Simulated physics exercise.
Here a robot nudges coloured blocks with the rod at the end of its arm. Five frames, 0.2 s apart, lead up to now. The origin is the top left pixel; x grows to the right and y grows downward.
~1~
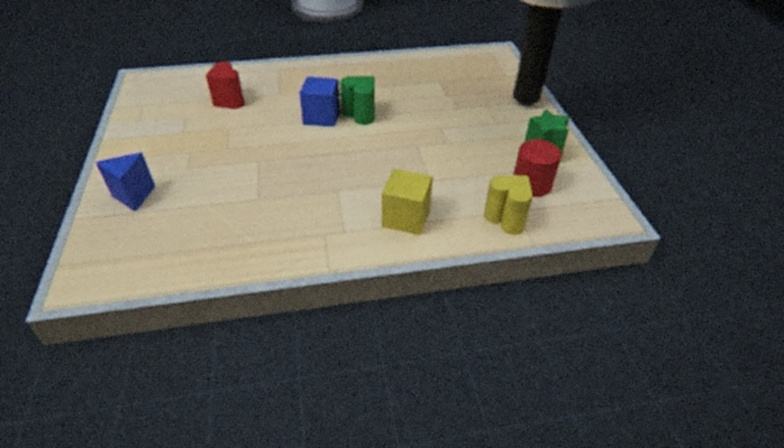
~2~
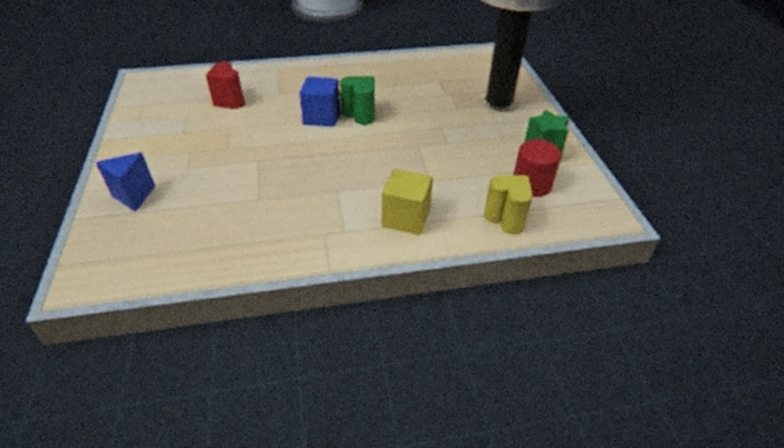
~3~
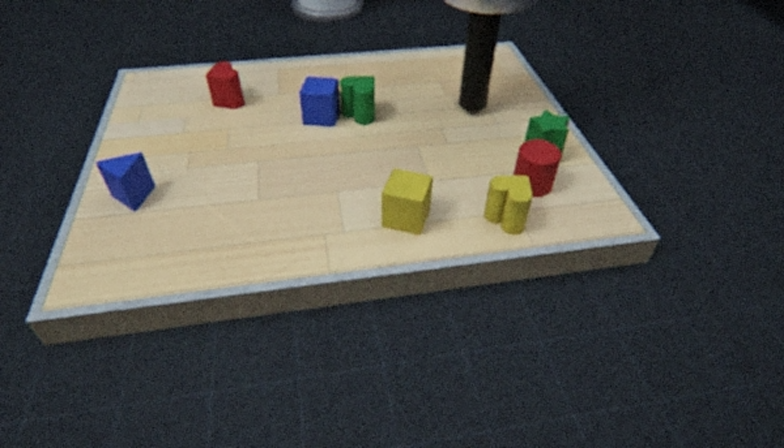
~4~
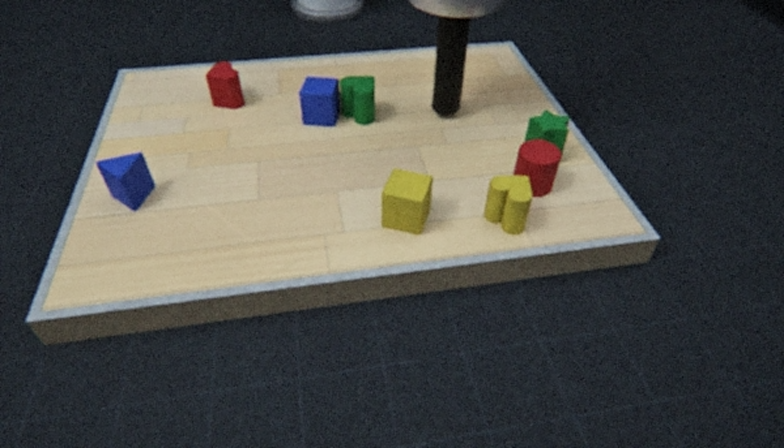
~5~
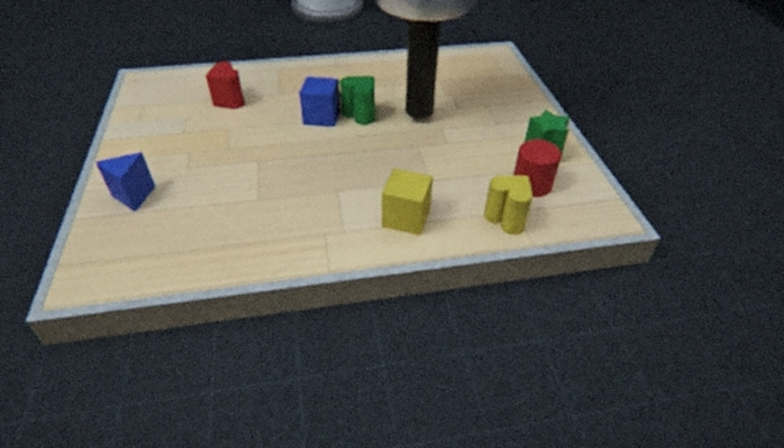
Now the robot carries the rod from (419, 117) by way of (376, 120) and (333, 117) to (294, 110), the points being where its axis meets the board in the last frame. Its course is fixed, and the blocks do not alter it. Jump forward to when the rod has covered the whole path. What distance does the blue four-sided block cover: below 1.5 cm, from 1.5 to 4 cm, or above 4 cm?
The shift is above 4 cm.
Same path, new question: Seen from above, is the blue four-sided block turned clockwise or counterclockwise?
From above, the blue four-sided block will be seen to turn anti-clockwise.
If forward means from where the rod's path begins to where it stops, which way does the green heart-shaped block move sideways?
Shifts right.
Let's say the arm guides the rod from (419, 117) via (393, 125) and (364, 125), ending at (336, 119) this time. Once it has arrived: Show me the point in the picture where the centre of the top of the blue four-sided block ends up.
The middle of its upper face should be somewhere near (299, 81).
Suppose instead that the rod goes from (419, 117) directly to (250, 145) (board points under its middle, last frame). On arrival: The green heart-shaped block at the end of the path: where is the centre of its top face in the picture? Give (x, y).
The spot you're after is about (343, 79) in the image.
What follows on the original path. One third of the way, rod at (376, 113); blue four-sided block at (315, 83), turned 20° anticlockwise; green heart-shaped block at (349, 80), turned 20° clockwise.
Two thirds of the way, rod at (333, 110); blue four-sided block at (285, 81), turned 35° anticlockwise; green heart-shaped block at (317, 72), turned 50° clockwise.
At the end, rod at (293, 103); red heart-shaped block in place; blue four-sided block at (256, 79), turned 25° anticlockwise; green heart-shaped block at (307, 65), turned 100° clockwise.
